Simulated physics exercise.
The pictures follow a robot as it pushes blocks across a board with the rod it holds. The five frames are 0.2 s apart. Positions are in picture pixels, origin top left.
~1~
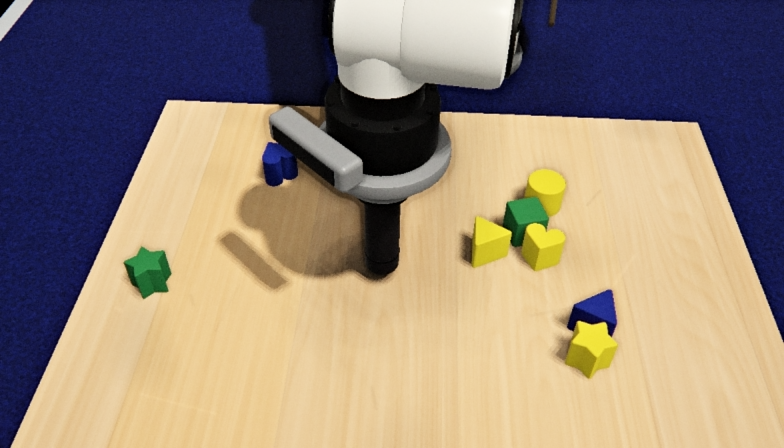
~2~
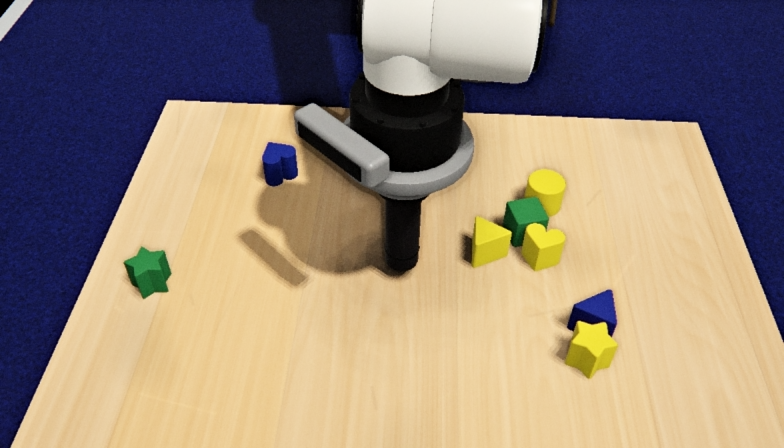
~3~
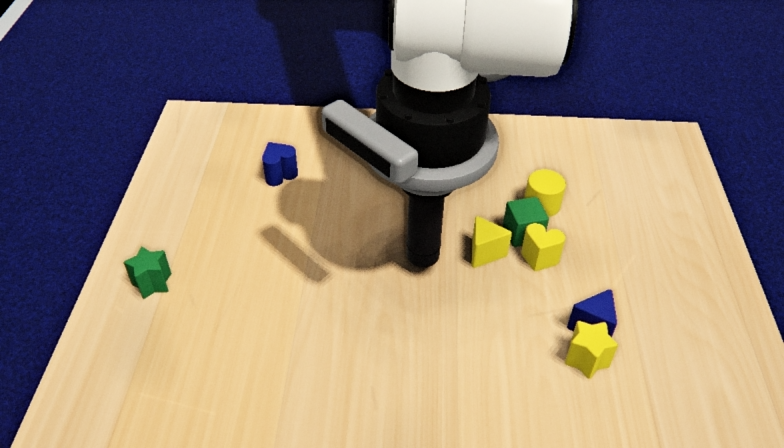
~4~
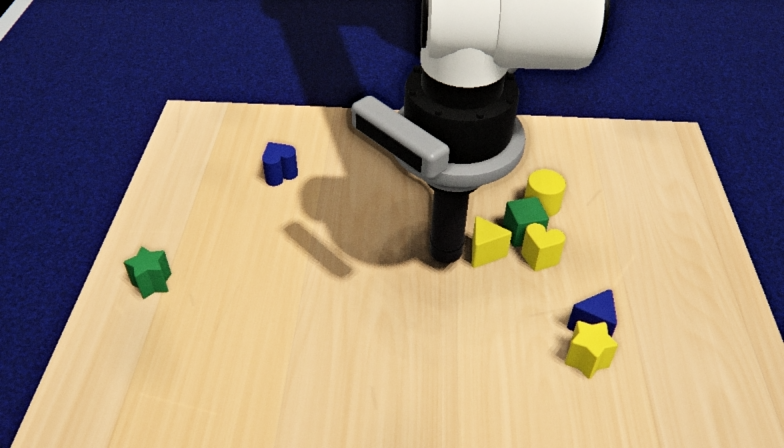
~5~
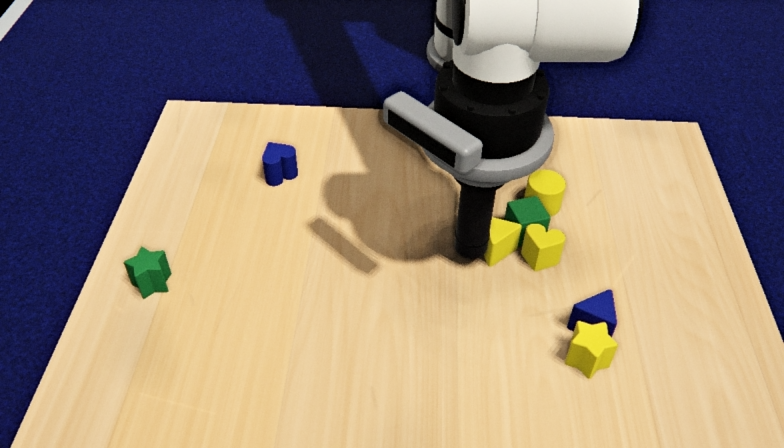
A white and black robot arm with a dark rod reaches over a pale wooden table on blue flooring, seen from above at a fixed angle. A green star sits left, a blue heart upper left, and yellow pieces, a green block and a blue triangle lie right. The rod glides steadily rightward, meeting the yellow triangle and nudging it slightly toward its neighbours.
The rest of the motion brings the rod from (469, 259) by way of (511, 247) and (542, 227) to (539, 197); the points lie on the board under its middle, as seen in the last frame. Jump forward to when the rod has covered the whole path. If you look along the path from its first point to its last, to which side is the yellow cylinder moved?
Answer: Left.
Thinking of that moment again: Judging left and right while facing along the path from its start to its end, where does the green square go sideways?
Right.
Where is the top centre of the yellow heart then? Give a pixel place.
At (572, 239).
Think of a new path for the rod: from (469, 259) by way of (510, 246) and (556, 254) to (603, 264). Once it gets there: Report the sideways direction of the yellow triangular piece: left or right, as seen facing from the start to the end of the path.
Picture yourself facing from the start of the path to its end: The yellow triangular piece moves off to your left.
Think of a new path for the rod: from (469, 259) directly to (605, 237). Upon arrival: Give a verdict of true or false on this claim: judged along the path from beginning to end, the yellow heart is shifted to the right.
True
On the path given first. One third of the way, rod at (513, 236); yellow triangular piece at (543, 220); green square at (548, 200), turned 60° anticlockwise; yellow heart at (563, 238), turned 60° clockwise; yellow cylinder at (549, 176).
Two thirds of the way, rod at (544, 216); yellow triangular piece at (579, 205), turned 15° anticlockwise; green square at (572, 184), turned 70° anticlockwise; yellow heart at (572, 239), turned 80° clockwise; yellow cylinder at (557, 161).
At the end, rod at (541, 186); yellow triangular piece at (583, 204); green square at (578, 181), turned 75° anticlockwise; yellow heart at (572, 239), turned 80° clockwise; yellow cylinder at (559, 156).
